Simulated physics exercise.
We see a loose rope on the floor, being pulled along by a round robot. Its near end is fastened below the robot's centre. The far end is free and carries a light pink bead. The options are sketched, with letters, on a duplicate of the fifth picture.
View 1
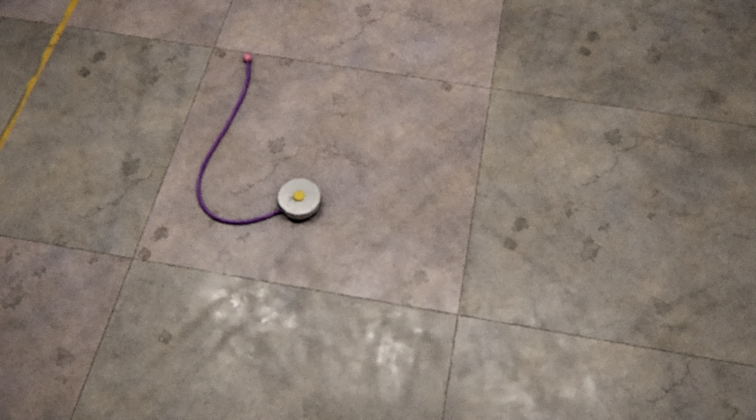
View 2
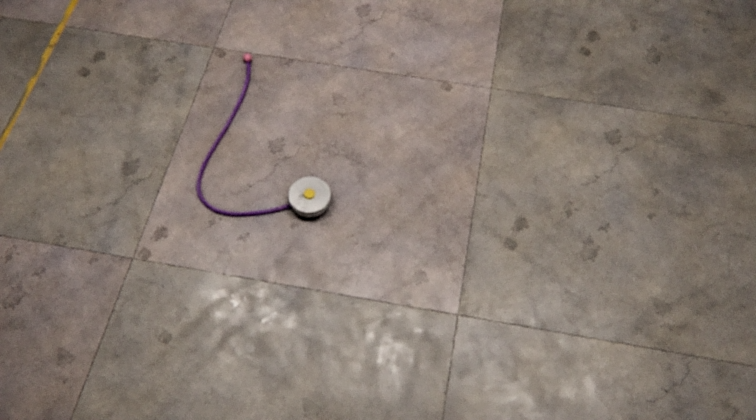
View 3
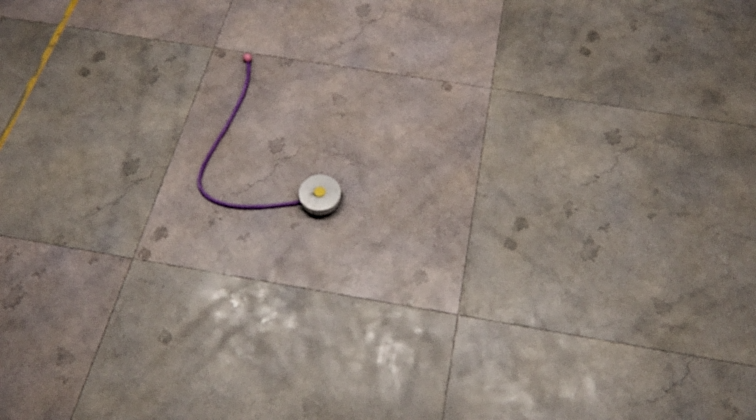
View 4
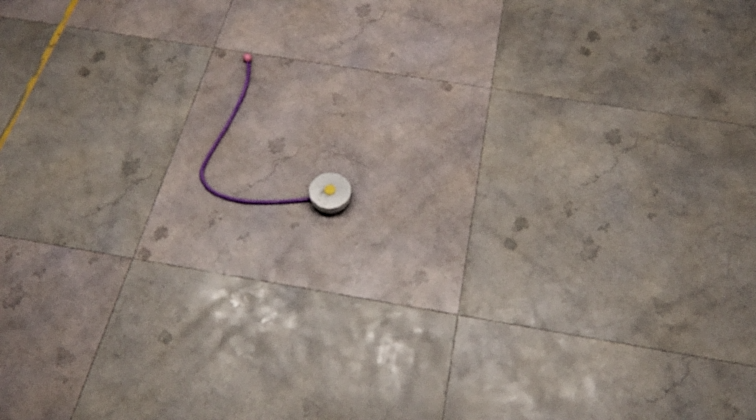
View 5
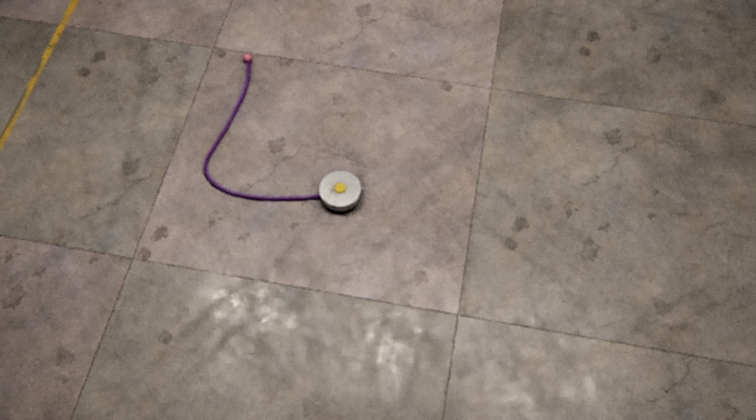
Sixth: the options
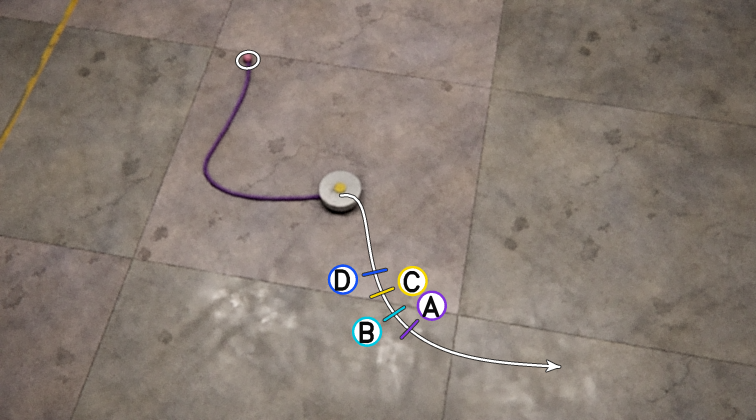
A round grey robot slides slowly right, drawing the near part of a purple rope along.
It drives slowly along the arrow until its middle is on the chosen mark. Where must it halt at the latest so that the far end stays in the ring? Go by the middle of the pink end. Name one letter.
Up to mark D.
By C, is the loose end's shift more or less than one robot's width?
By then, less.
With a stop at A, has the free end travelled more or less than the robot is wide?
By then, more.
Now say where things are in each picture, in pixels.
The first picture shows robot (300, 200); free end (247, 58).
The second picture shows robot (310, 198); free end (247, 58).
The third picture shows robot (320, 196); free end (247, 58).
The fourth picture shows robot (330, 194); free end (247, 58).
The fifth picture shows robot (340, 192); free end (247, 58).
On the marked copy, A at (409, 329); B at (394, 314); C at (382, 293); D at (375, 272); the ring at (248, 60); the route from (341, 196) via (401, 322) to (559, 367).
With D. Early on, robot (364, 210), middle of the rope (224, 168), free end (247, 58).
Further on, robot (369, 241), middle of the rope (248, 166), free end (247, 58).
At the end, robot (375, 269), middle of the rope (276, 169), free end (248, 61); the free end is still in its ring.
As for the rest, A drags the free end to (253, 102); B drags the free end to (248, 88); C drags the free end to (247, 73).
